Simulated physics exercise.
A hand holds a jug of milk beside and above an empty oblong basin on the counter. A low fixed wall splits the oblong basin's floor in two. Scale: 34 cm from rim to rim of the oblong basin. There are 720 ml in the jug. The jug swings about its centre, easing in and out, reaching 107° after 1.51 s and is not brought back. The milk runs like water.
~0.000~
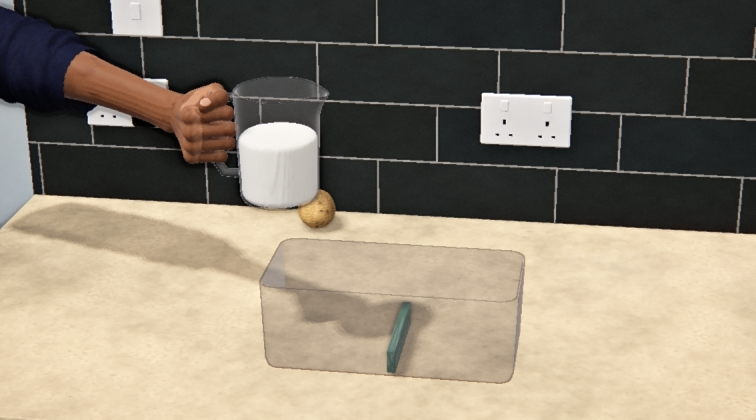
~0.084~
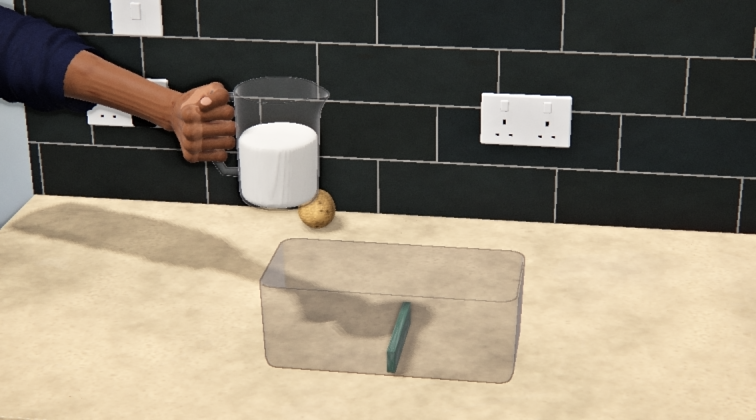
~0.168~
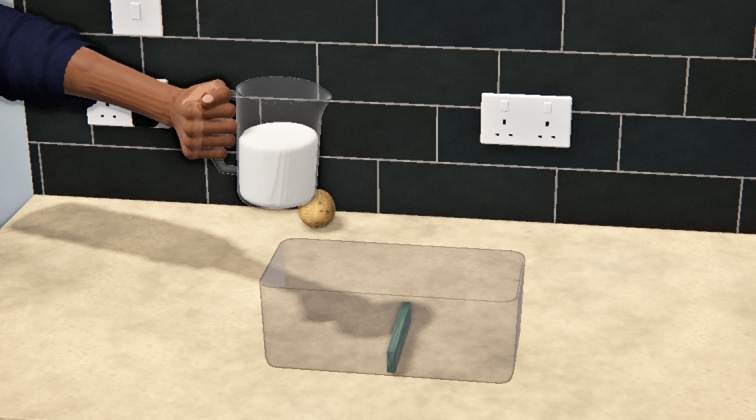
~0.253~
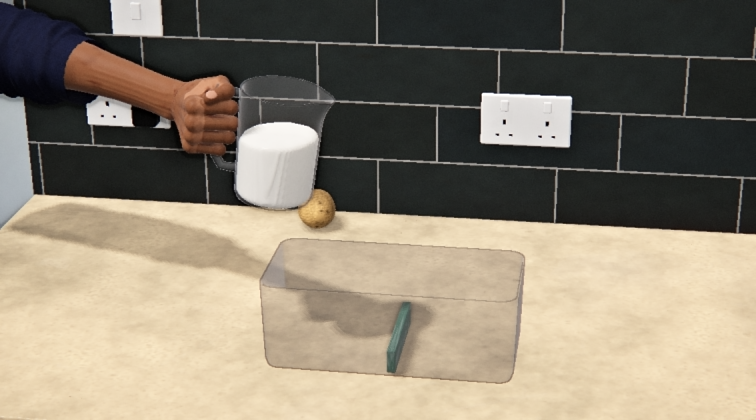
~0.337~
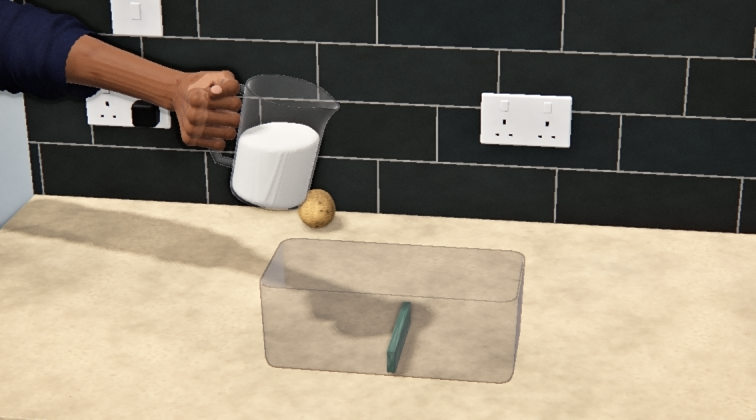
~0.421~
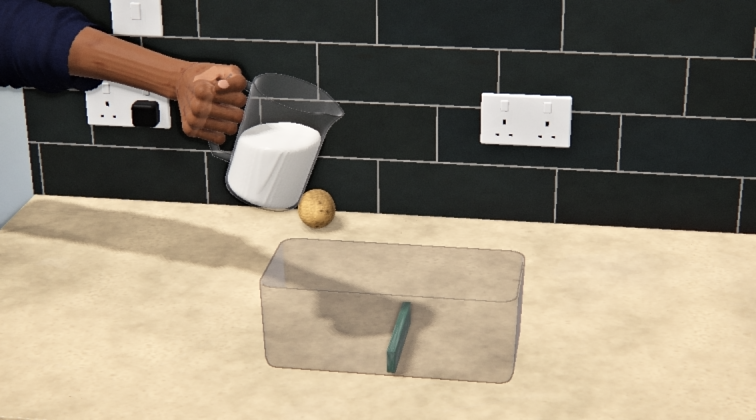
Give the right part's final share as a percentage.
About 58 per cent.
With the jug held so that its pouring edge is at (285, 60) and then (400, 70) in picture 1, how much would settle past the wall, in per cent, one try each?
In turn about 10 and 75 per cent.
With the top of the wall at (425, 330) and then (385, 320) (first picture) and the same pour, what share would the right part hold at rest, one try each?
In turn about 5 and 80 per cent.
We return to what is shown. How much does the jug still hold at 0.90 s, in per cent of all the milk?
About 96 per cent.
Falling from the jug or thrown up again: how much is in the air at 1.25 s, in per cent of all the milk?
Some 24 per cent.
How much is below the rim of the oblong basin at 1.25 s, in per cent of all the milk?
About 36 per cent.
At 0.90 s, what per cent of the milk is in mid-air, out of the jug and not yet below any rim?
Near 5 in a hundred.
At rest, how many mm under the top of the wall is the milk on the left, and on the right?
Left about 22 mm, right about 16 mm.
By 0.90 s the tilt is 69° and 95 per cent is still to pour, 0 is left of the wall and 0 right of it.
By 1.25 s the tilt is 99° and 40 per cent is still to pour, 7 is left of the wall and 30 right of it.
By 1.61 s the tilt is 107° and 3 per cent is still to pour, 35 is left of the wall and 57 right of it.
By 2.01 s the tilt is 107° and 0 per cent is still to pour, 41 is left of the wall and 58 right of it.
At rest 41 per cent lies left of the wall, 58 right of it and 1 outside.
